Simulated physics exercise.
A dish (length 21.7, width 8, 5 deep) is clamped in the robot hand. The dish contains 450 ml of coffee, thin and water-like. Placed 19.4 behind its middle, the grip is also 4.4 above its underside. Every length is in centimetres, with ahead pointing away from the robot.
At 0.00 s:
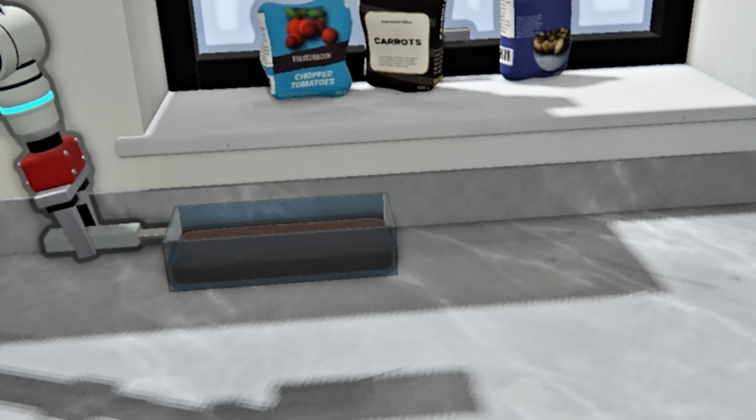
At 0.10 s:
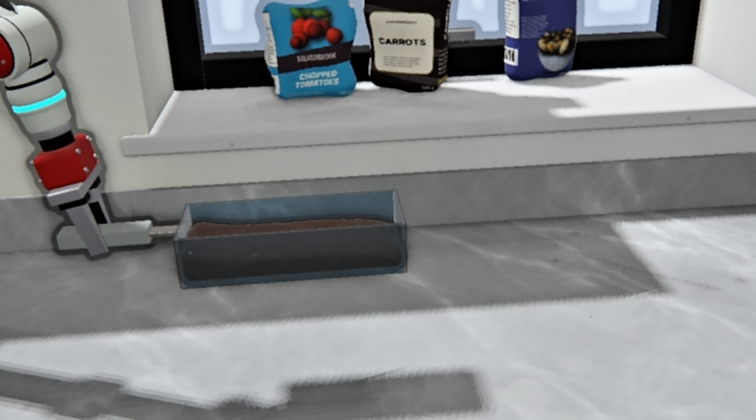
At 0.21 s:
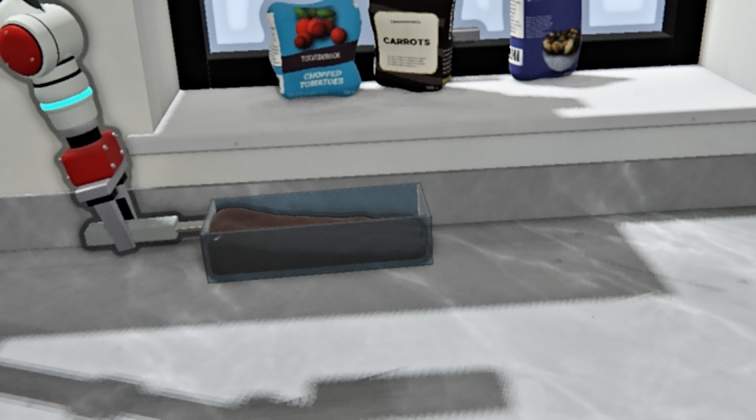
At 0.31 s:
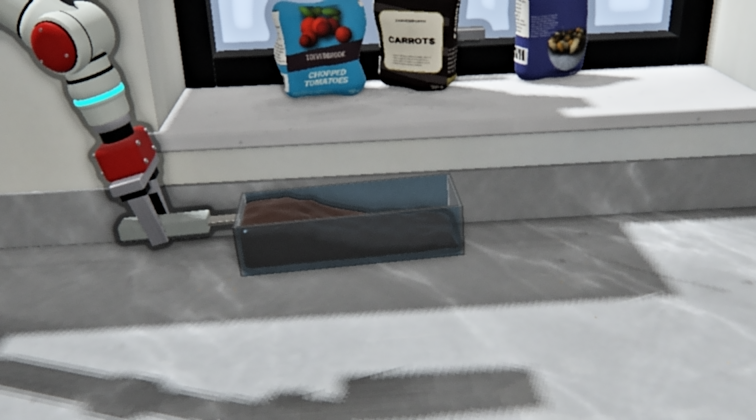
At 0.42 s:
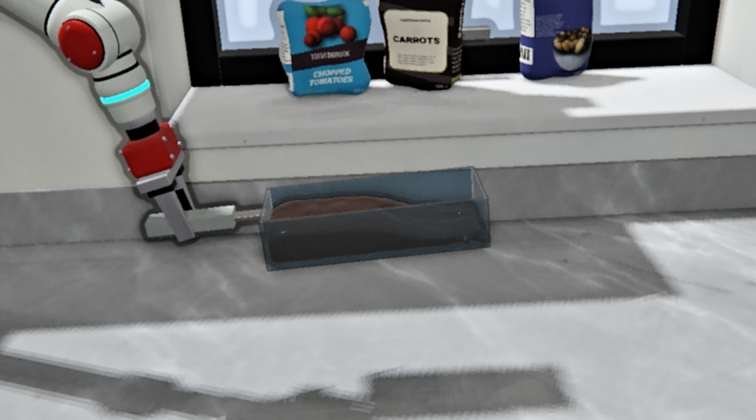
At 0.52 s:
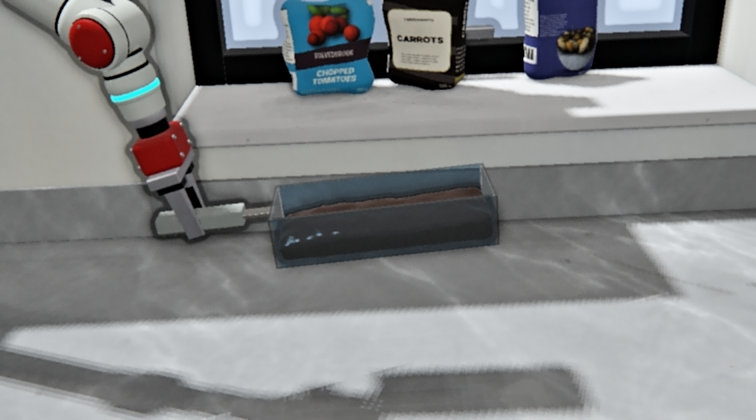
A white robot arm with red sections and a glowing cyan ring holds a clear rectangular dish of dark brown coffee above a grey marbled counter, seen from slightly above. Behind it, a blue chopped tomatoes packet, a black carrots packet and a dark blue packet stand on a white windowsill. The arm carries the dish rightward, tilting it slightly, while the liquid sloshes left, then right, and the view shifts slightly.
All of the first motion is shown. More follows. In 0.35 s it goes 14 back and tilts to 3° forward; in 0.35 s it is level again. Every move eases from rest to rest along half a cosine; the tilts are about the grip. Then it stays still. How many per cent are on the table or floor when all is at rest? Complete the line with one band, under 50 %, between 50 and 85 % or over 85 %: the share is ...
The share is under 50 %.
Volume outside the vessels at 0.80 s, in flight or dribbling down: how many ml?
Roughly 100 ml.
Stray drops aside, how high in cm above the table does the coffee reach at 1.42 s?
Around 21 centimetres.
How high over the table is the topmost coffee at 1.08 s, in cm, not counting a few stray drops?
The top of the liquid sits at around 34 centimetres above the table.
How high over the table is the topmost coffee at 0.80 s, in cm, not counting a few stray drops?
21 cm.
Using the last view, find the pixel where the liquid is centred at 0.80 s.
About (335, 239).
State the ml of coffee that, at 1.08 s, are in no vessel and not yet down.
Around 35 ml at that moment.
After 0.80 s, tilted 2° forward, liquid up to 21 above the table; 350 ml in the dish, 95 ml in the air or running down outside.
After 1.08 s, tilted 1° forward, liquid up to 40 above the table; 315 ml in the dish, 100 ml on the table or floor, 35 ml in the air or running down outside.
After 1.42 s, level, liquid up to 21 above the table; 315 ml in the dish, 130 ml on the table or floor.
After 2.22 s, level, liquid up to 19 above the table; 315 ml in the dish, 135 ml on the table or floor.
At rest, 315 ml in the dish, 135 ml on the table or floor. That is 30 % on the table or floor.
